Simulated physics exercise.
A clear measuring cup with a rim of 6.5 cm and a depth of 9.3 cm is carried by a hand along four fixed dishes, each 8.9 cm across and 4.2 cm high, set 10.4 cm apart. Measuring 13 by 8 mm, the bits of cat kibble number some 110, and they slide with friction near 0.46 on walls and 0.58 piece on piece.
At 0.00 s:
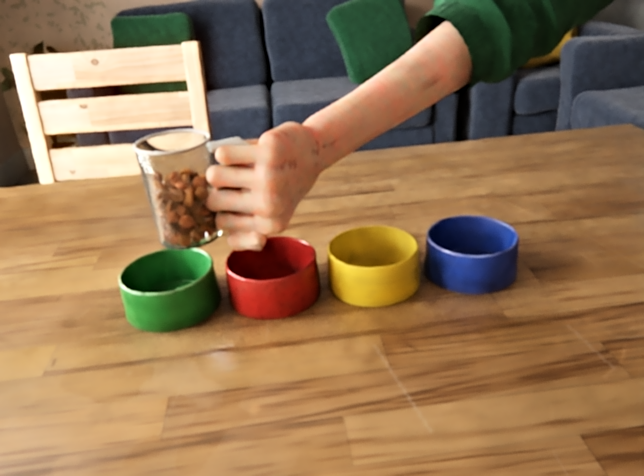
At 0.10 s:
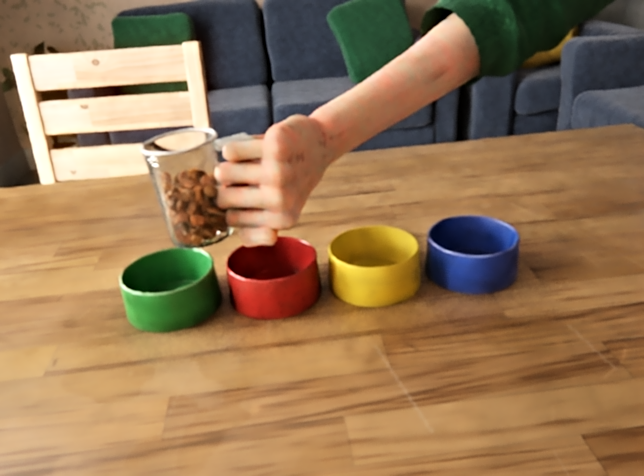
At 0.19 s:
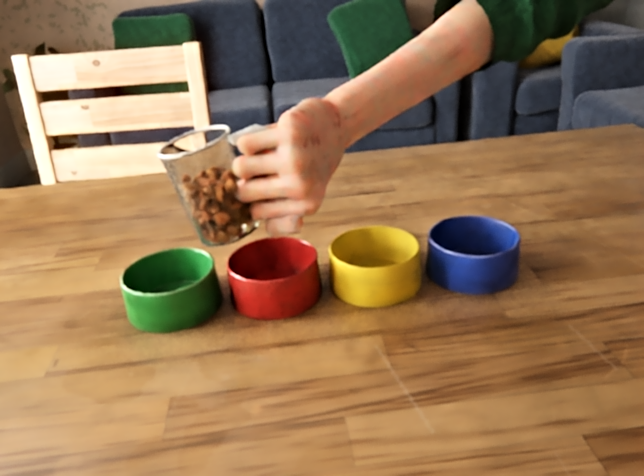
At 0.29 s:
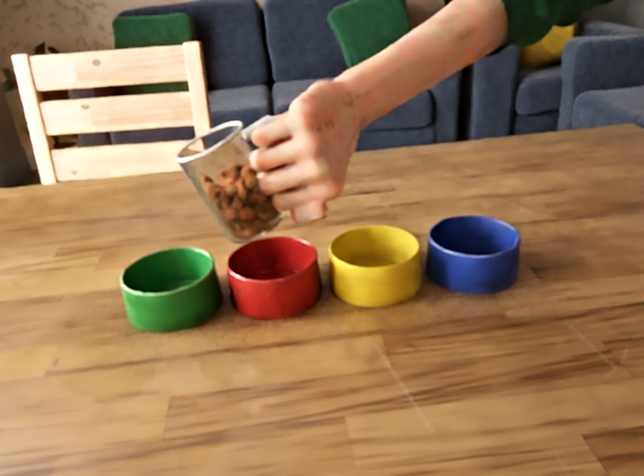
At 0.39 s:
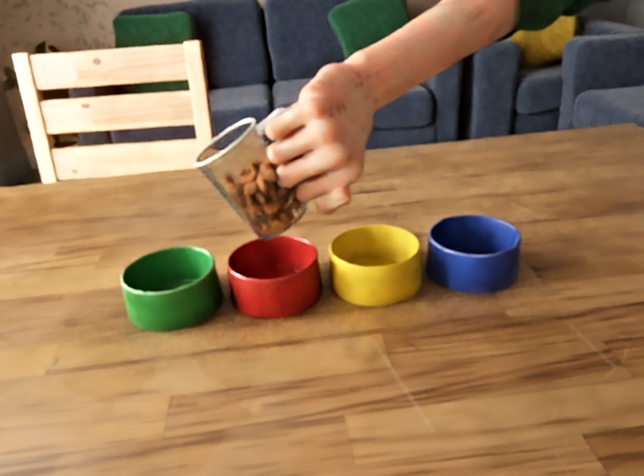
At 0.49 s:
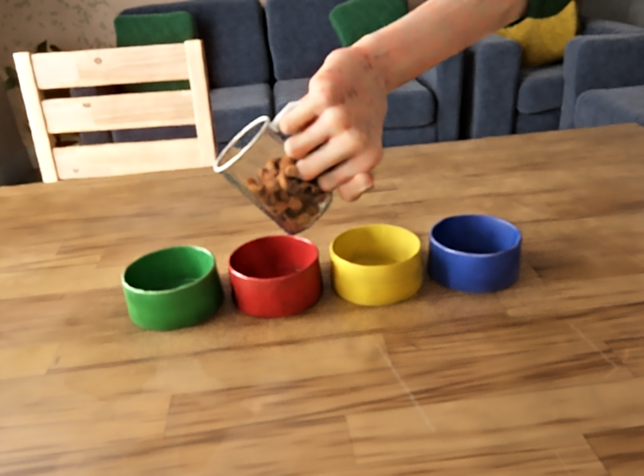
The clip opens on a hand in a green sleeve holding a clear cup of small brown pieces upright behind green, red, yellow and blue dishes on a wooden table. The hand moves the cup to the right and steadily leans it to the left, the pieces still inside above the red dish.
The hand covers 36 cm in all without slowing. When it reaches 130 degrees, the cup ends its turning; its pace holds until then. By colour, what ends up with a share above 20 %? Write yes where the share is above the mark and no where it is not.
Red dish: No, blue dish: Yes, green dish: No, yellow dish: No, counter: No.
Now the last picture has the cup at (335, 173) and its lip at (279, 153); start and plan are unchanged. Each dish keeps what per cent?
In the end red holds 0, blue holds 80, green holds 0, yellow holds 0.
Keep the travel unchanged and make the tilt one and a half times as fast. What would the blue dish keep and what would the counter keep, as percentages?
Blue: 0, counter: 0.
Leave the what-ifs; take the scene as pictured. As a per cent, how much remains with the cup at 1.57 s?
Somewhere near 55 per cent of the load.
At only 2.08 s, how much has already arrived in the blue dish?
About 85 per cent by then.
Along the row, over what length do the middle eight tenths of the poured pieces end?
I'd put it at close to 8 cm.
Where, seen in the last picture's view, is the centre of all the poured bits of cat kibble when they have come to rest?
When it all comes to rest, the middle is near (467, 256).
Then, at 1.14 s, tilt 93 degrees; cup holds 100 %.
After 1.57 s, tilt 129 degrees; cup holds 55 %, blue 30 %, yellow 5 %.
After 2.08 s, tilt 130 degrees; cup holds 0 %, blue 85 %, yellow 5 %.
By 2.4 s all is still; red 0 %, blue 85 %, green 0 %, yellow 5 %, counter 10 %.
